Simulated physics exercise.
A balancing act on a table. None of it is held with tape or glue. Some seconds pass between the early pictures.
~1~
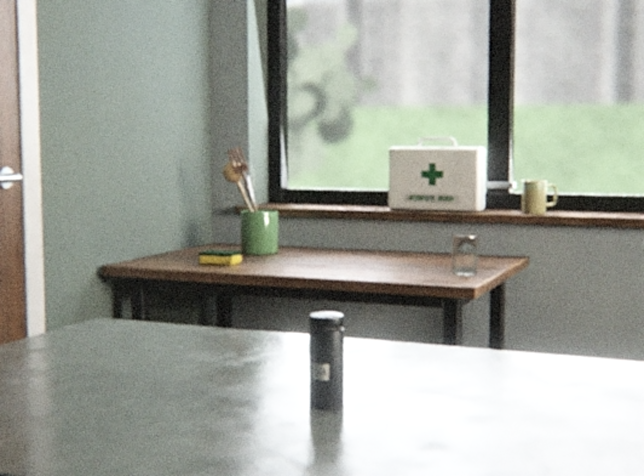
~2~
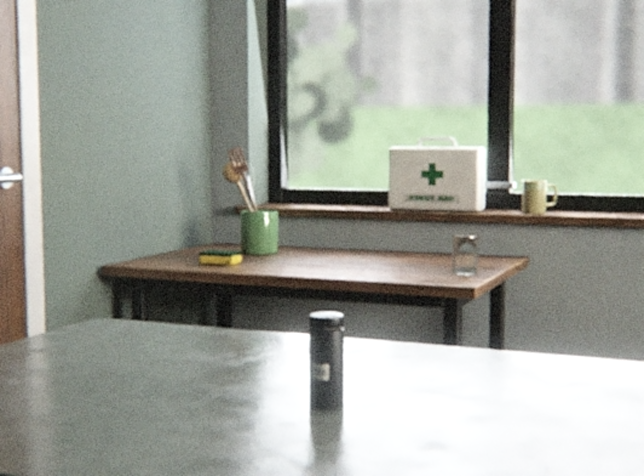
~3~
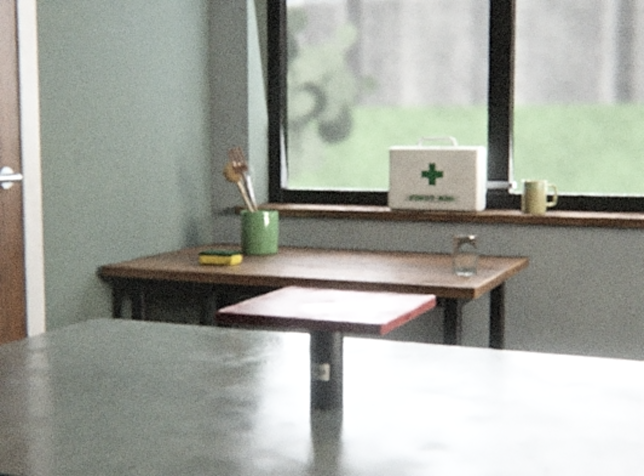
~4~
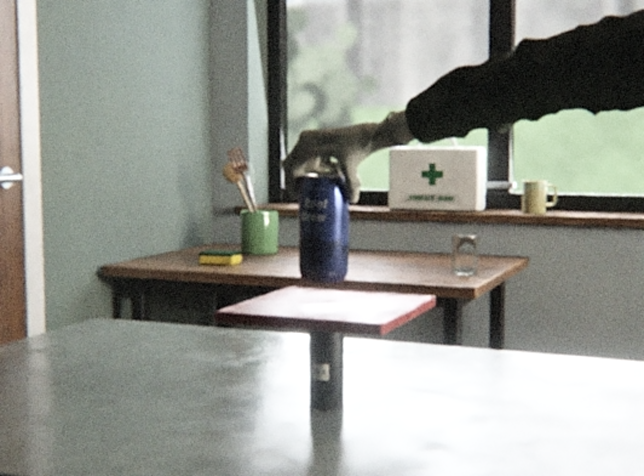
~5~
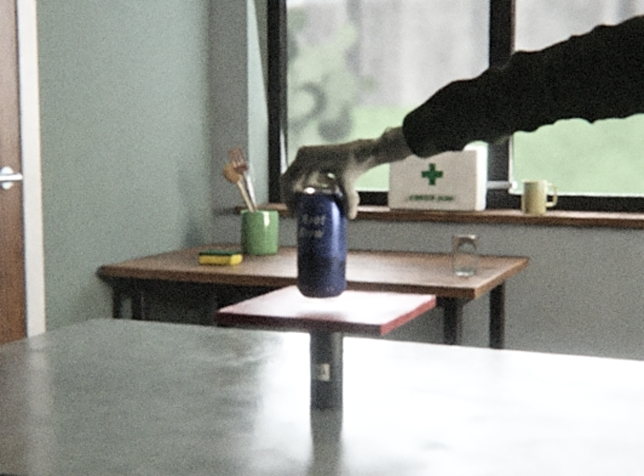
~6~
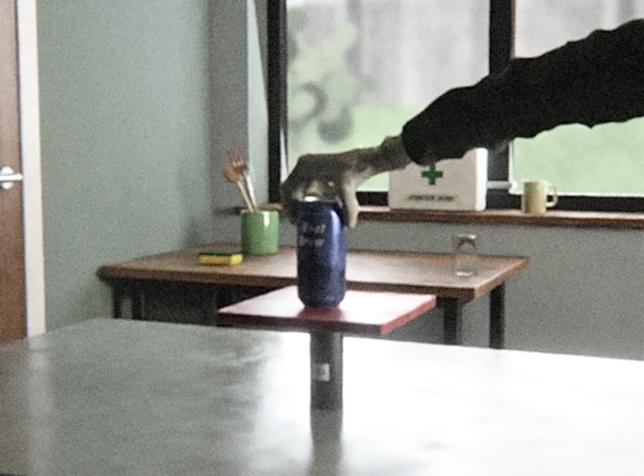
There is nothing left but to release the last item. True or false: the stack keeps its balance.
True.
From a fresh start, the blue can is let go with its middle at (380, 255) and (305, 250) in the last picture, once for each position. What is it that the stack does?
It tips over first and stays steady second.
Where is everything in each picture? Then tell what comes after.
The last thing is not in view yet; black shaker (326, 360), in the first picture.
The last thing is not in view yet; black shaker (326, 360), in the second picture.
The last thing is not in view yet; black shaker (326, 360), in the third picture.
On its way; blue can (324, 228); black shaker (326, 360), in the fourth picture.
On its way; blue can (321, 244); black shaker (326, 360), in the fifth picture.
In place under the hand; blue can (321, 252); black shaker (326, 360), in the sixth picture.
Then, 0.30 s after the last picture, nothing has stirred.
Then, 0.70 s after the last picture, blue can resting near (321, 253).
At rest, all 3 in place. Seen from the same camera at the end, blue can near (321, 253). The stack keeps its balance.
